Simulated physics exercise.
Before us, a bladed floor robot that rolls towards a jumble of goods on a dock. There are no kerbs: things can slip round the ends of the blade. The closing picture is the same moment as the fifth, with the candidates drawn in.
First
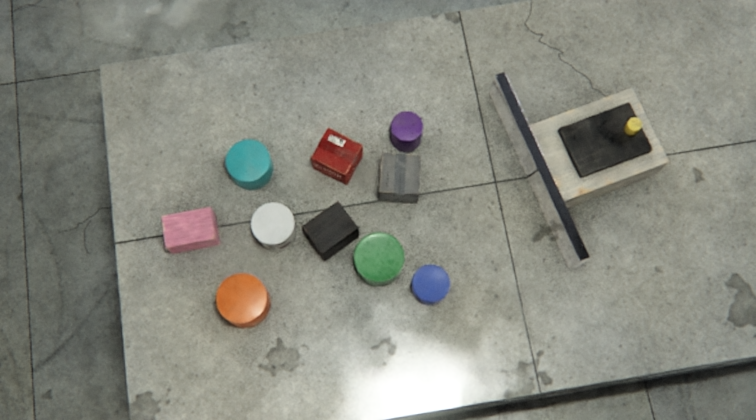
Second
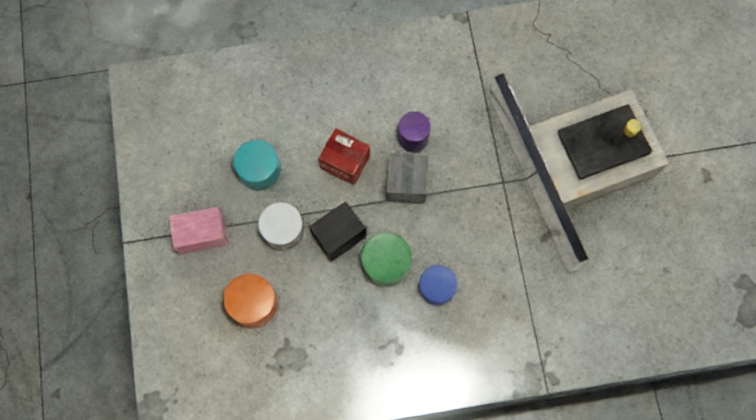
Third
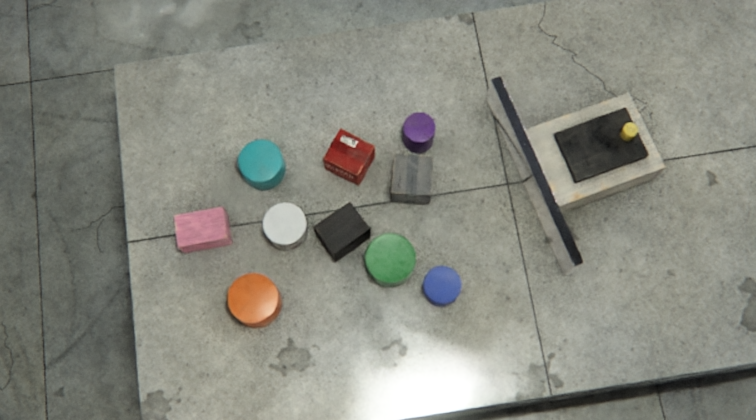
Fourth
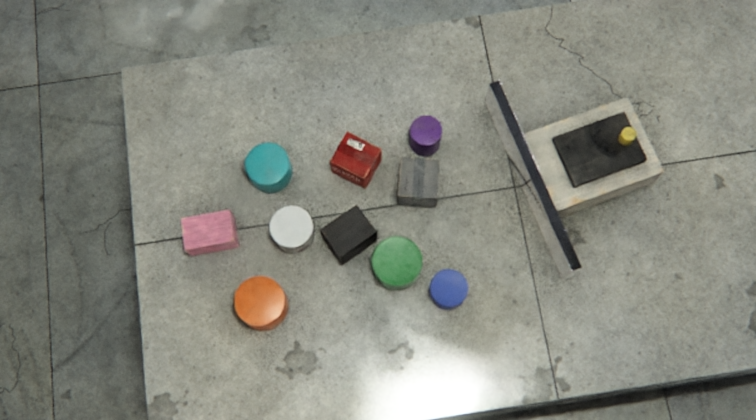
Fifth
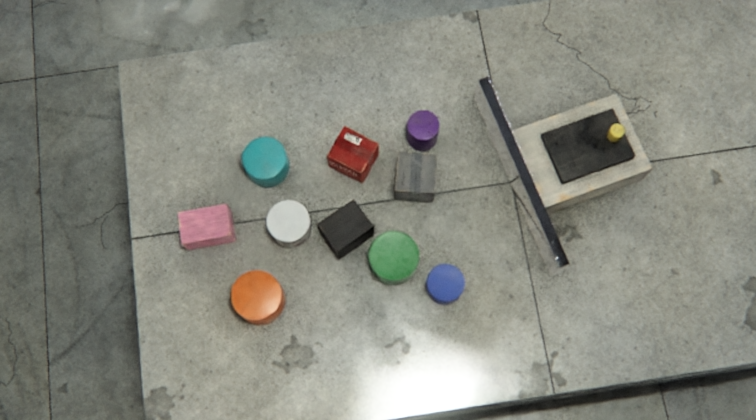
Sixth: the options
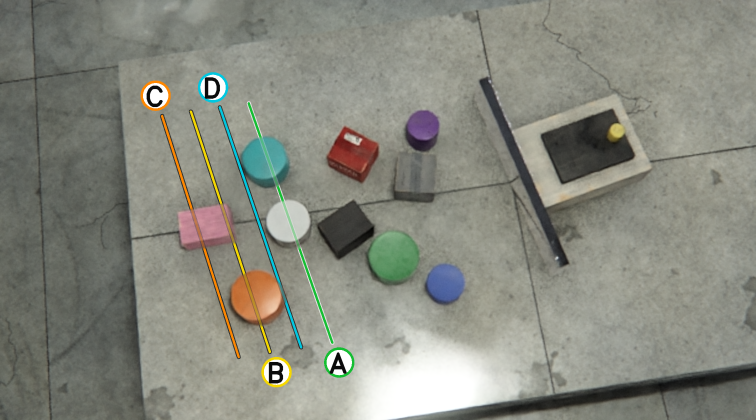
The footage shows, from above, a pale bladed machine on a concrete slab, to the right of a loose cluster of colourful boxes and round containers. The machine moves slightly left towards the items, which stay still as the view shifts a little.
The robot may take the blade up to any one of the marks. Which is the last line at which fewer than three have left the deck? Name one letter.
C.
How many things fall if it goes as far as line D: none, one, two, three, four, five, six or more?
By then, none.
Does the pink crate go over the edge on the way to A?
No.
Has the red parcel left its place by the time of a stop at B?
Yes.
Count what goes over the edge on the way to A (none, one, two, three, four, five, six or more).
By then, none.
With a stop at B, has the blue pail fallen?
No.
On the marked copy, A at (289, 218); B at (229, 227); C at (199, 231); D at (259, 222).
Taking C. A third of the way, robot (467, 165); blue pail (418, 295); purple canister (368, 156).
Two thirds of the way, robot (350, 182); pink crate (187, 232); turquoise canister (183, 171).
When it is over, robot (255, 196); turquoise canister over the edge; pink crate over the edge; two fallen.
As for the rest, A is within the limit but short; B is within the limit but short; D is within the limit but short.
